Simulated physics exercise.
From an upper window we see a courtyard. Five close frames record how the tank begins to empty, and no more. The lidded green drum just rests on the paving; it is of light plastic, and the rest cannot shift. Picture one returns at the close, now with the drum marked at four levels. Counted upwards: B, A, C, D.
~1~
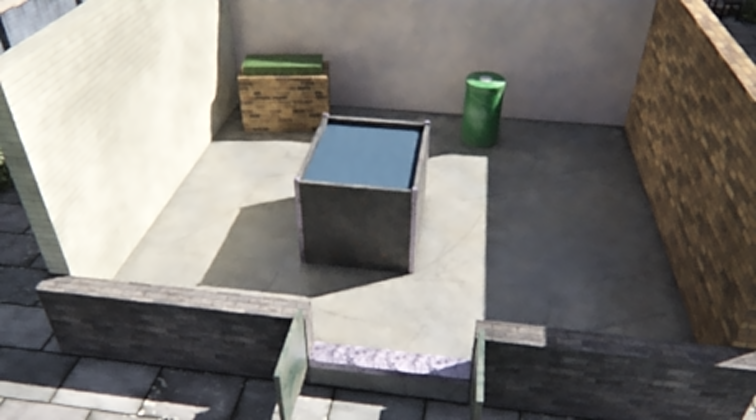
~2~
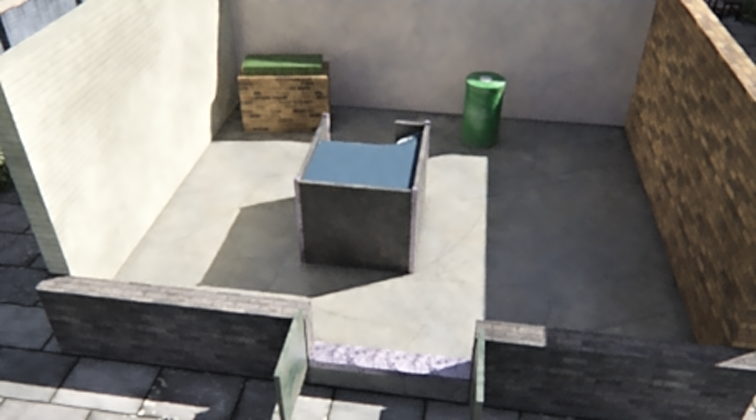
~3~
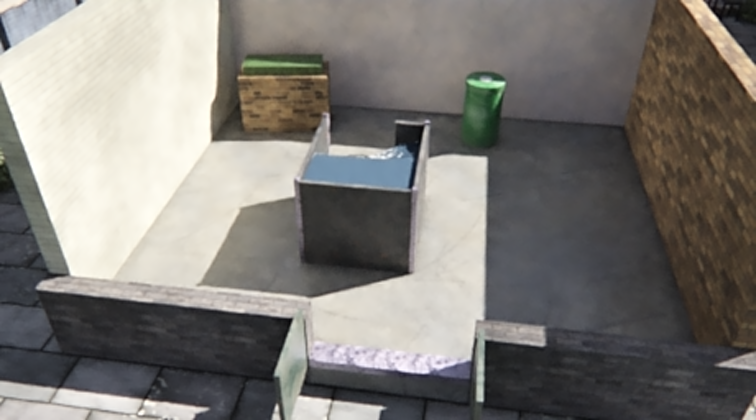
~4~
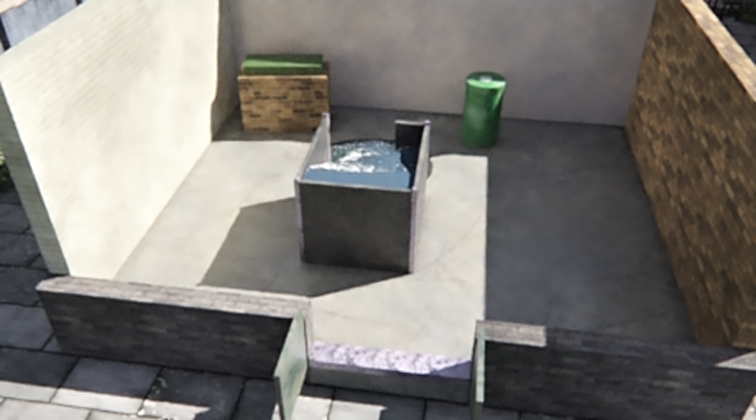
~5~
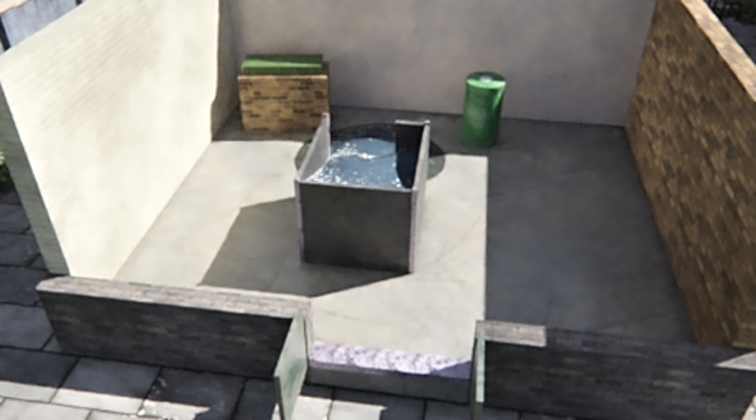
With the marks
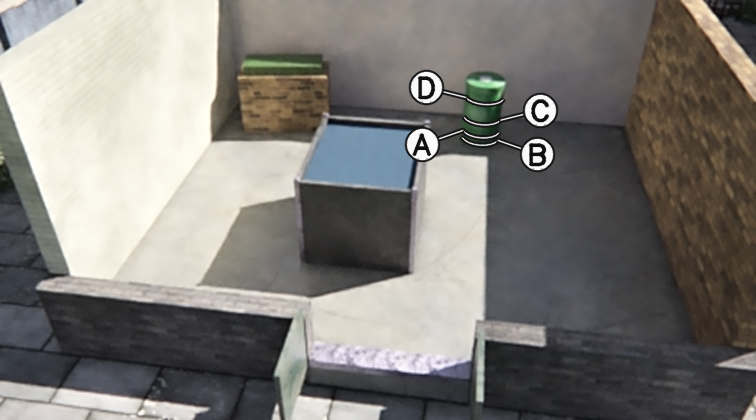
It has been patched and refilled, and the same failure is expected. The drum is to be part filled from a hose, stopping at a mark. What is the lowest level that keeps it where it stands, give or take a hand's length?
The limit is C.
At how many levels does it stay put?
Two of the four.
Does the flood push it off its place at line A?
Yes, it does.
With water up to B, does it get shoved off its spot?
Yes, that goes wrong.
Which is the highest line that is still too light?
That would be A.
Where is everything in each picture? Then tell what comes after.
The first frame shows lid of the green drum at (486, 80); tank full, its middle at (367, 156); open gate at (392, 314).
In the second frame, water covers 2 % of the ground, mostly out of sight from here.
In the third frame, water covers 4 % of the ground, mostly out of sight from here.
In the fourth frame, water covers 7 % of the ground, mostly out of sight from here.
The fifth frame shows lid of the green drum at (486, 80); 10 % of the ground wet, in view closest to the drum at (401, 129).
On the marked copy, A at (480, 137); B at (479, 145); C at (482, 124); D at (484, 104); from the bottom up B, A, C, D.
With A, it is pushed about its own width away.
With B, it is pushed about 4 times its own width away.
With C, it does not move.
With D, it does not move.
